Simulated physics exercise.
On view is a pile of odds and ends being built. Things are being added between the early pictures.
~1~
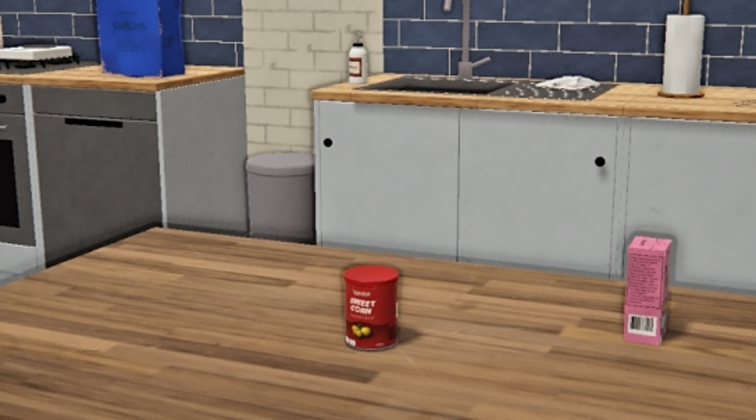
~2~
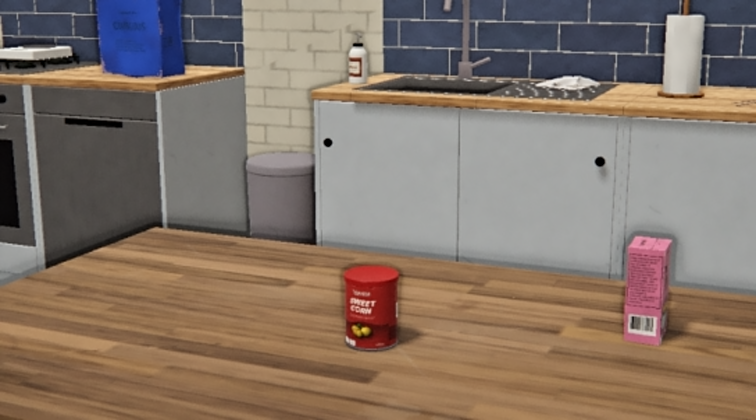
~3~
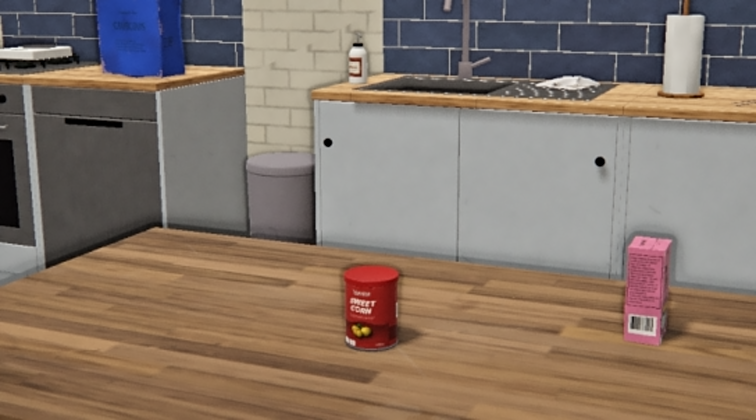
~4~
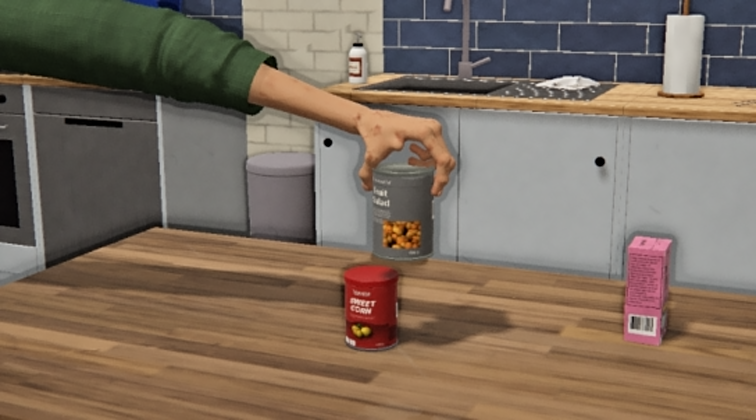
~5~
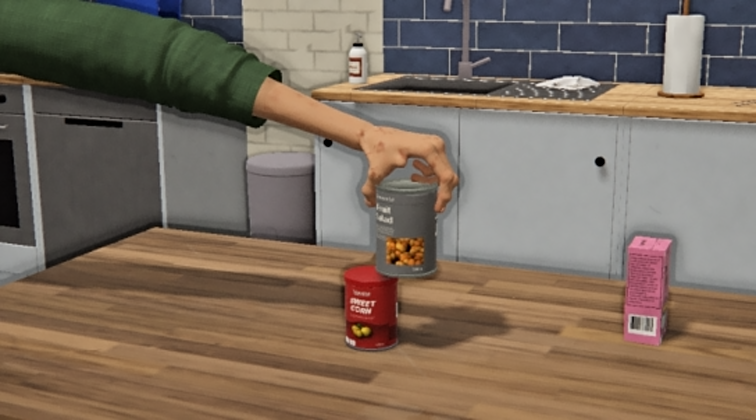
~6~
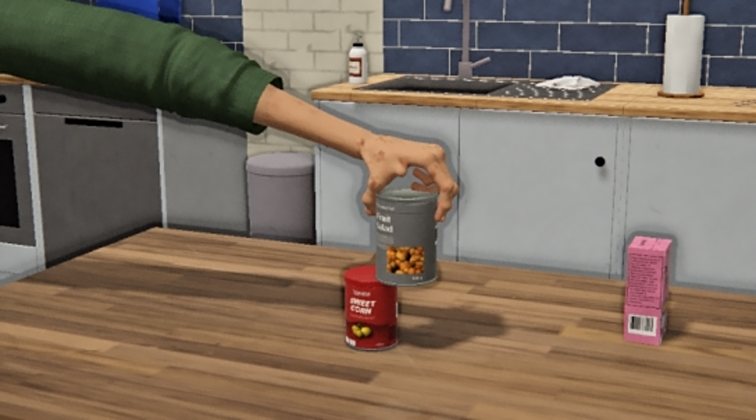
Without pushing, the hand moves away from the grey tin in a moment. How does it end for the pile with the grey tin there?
It is going to drop something.
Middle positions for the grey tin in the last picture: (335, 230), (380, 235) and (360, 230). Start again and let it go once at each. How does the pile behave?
In order, the pile tumbles down, then stands firm, and lastly stands firm.
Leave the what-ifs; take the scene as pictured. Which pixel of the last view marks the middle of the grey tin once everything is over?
In the final view it sits at roughly (454, 330).
Then, 1.02 s after the last picture, grey tin now fallen.
Then, 2.06 s after the last picture, nothing new.
At rest, fallen, grey tin; the other 2 in place. Seen from the same camera at the end, grey tin near (454, 330). The pile gives way.
